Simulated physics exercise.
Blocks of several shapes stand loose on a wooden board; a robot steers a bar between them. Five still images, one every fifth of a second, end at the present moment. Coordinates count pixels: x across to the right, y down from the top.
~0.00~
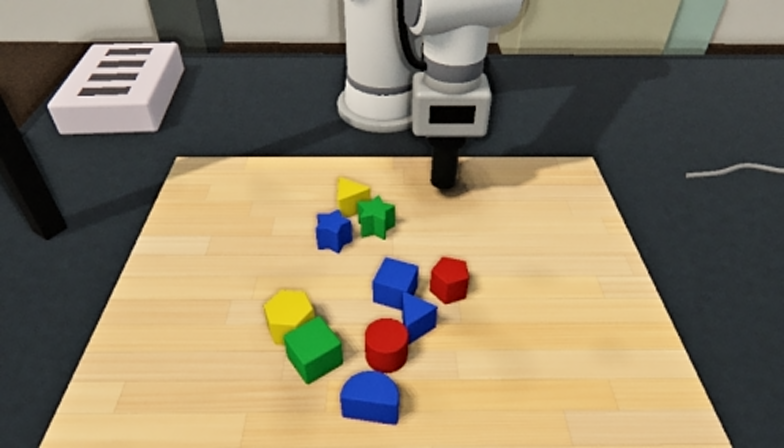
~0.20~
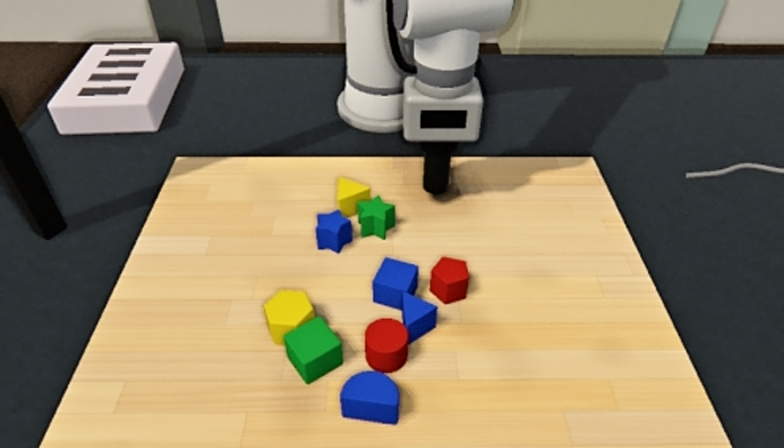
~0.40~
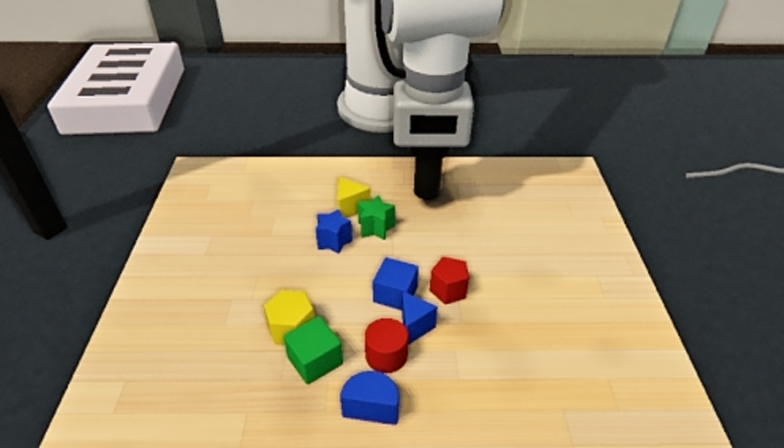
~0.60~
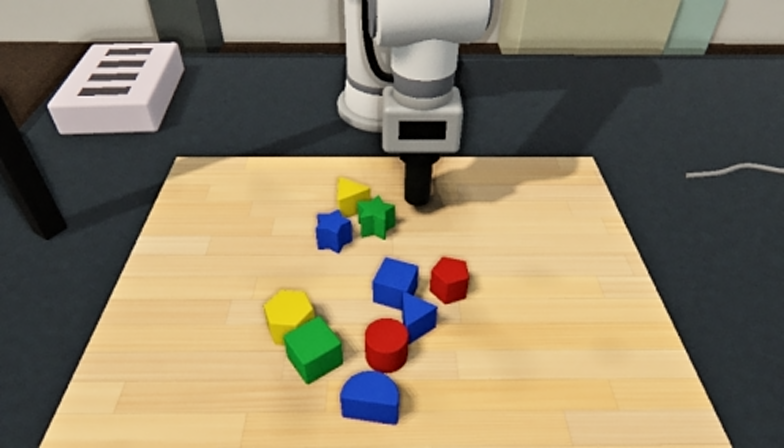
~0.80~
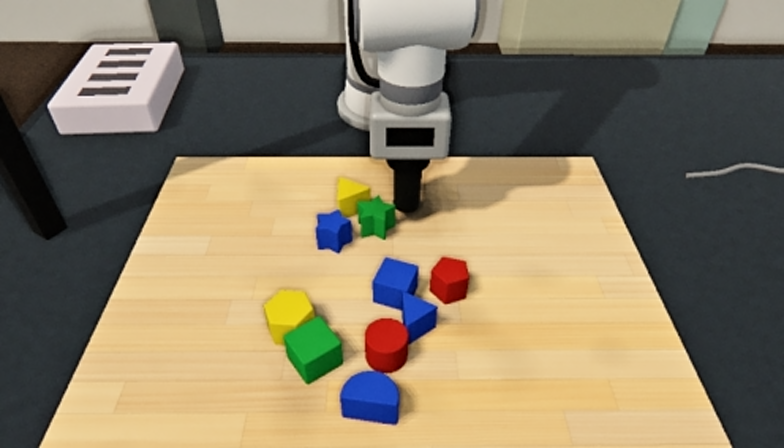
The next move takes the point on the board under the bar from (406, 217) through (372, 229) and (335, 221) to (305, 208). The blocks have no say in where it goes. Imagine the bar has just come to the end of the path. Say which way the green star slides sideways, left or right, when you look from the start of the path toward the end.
The answer is left.
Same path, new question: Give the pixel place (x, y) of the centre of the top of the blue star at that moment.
Near (300, 232).
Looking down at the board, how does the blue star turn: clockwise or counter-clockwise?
From the top: Clockwise.
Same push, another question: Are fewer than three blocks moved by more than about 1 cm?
No
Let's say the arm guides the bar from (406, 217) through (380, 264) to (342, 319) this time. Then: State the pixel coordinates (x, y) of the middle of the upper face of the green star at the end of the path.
(367, 217)
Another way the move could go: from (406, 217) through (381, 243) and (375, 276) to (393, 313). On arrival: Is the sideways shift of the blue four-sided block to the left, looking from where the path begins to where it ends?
It seems so.
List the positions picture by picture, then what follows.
The first picture shows bar's lower end at (443, 182); blue star at (332, 220); yellow triangular piece at (349, 187); green star at (375, 207).
The second picture shows bar at (435, 187); blocks still.
The third picture shows bar at (427, 192); blocks still.
The fourth picture shows bar at (417, 198); blocks still.
The fifth picture shows bar at (407, 205); blue star at (332, 220); yellow triangular piece at (349, 187); green star at (375, 207).
What follows on the original path. One third of the way, bar at (371, 216); blue star at (316, 226), turned 25° clockwise; green star at (347, 217), turned 15° clockwise.
Two thirds of the way, bar at (334, 208); blue star at (300, 232), turned 35° clockwise; yellow triangular piece at (343, 185), turned 40° clockwise; green star at (327, 218), turned 35° anticlockwise.
At the end, bar at (303, 195); blue star at (300, 232), turned 35° clockwise; yellow triangular piece at (338, 182), turned 65° clockwise; green star at (327, 218), turned 35° anticlockwise.
